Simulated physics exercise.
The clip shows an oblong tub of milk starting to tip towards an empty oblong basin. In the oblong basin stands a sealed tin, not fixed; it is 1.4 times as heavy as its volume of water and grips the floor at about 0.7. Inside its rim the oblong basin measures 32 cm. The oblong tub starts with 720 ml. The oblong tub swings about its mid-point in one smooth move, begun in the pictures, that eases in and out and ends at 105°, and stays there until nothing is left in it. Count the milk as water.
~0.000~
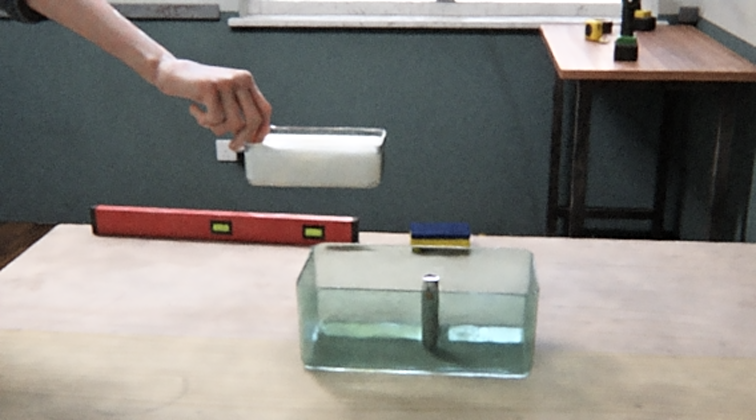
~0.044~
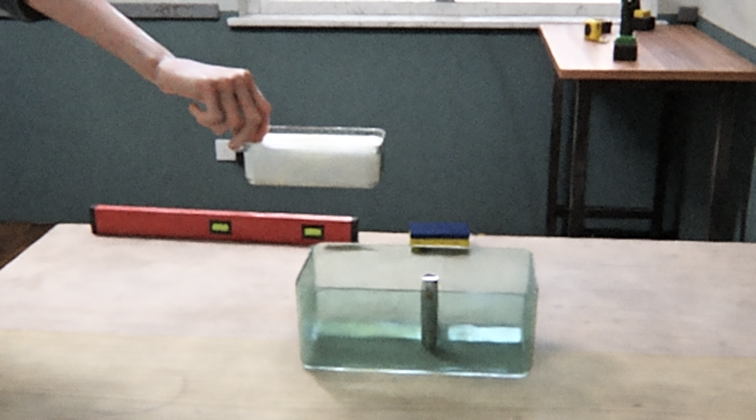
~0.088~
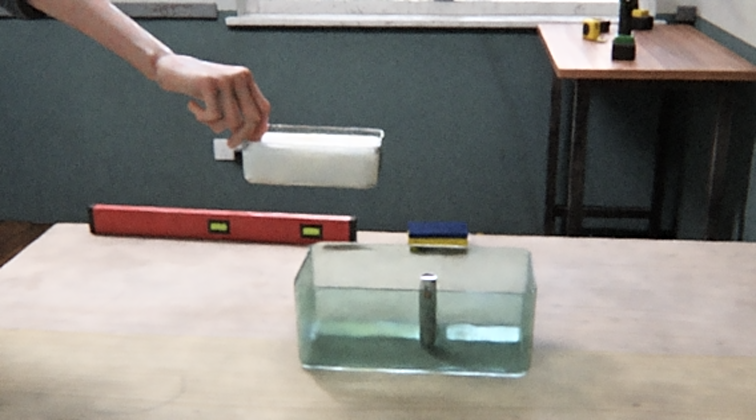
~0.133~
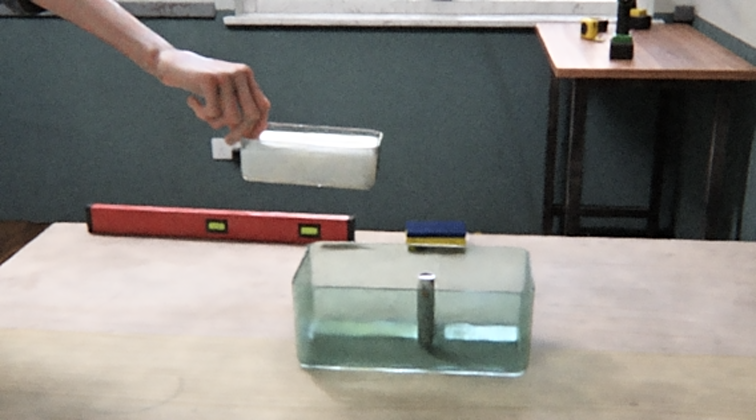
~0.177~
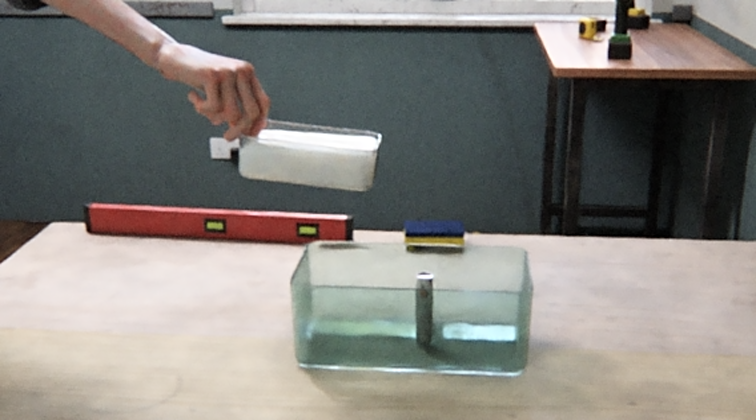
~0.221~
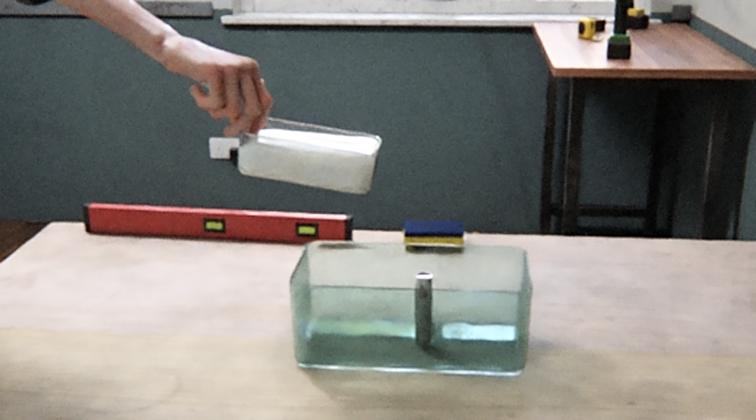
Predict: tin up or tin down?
It keeps standing.
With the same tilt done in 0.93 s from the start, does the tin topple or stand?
Then it remains upright.
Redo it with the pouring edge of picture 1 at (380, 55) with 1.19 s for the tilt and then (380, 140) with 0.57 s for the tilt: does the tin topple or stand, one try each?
First it keeps standing; then it falls.
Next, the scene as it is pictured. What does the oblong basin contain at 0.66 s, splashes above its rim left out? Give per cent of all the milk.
Near 26 in a hundred.
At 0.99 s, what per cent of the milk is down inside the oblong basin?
Some 90 per cent.
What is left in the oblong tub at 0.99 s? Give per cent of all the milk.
Some 5 per cent.
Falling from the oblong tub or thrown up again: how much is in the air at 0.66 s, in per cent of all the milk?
Near 46 in a hundred.
Then, 0.66 s in, the tilt is 62° and 28 per cent is still to pour; the tin stands where it began.
Then, 0.99 s in, the tilt is 98° and 5 per cent is still to pour; the tin stands where it began.
Then, 1.32 s in, the tilt is 105° and 0 per cent is still to pour; the tin stands where it began.
Then, 1.69 s in, the tilt is 105° and 0 per cent is still to pour; the tin stands where it began.
Finally, the tin stands where it began.
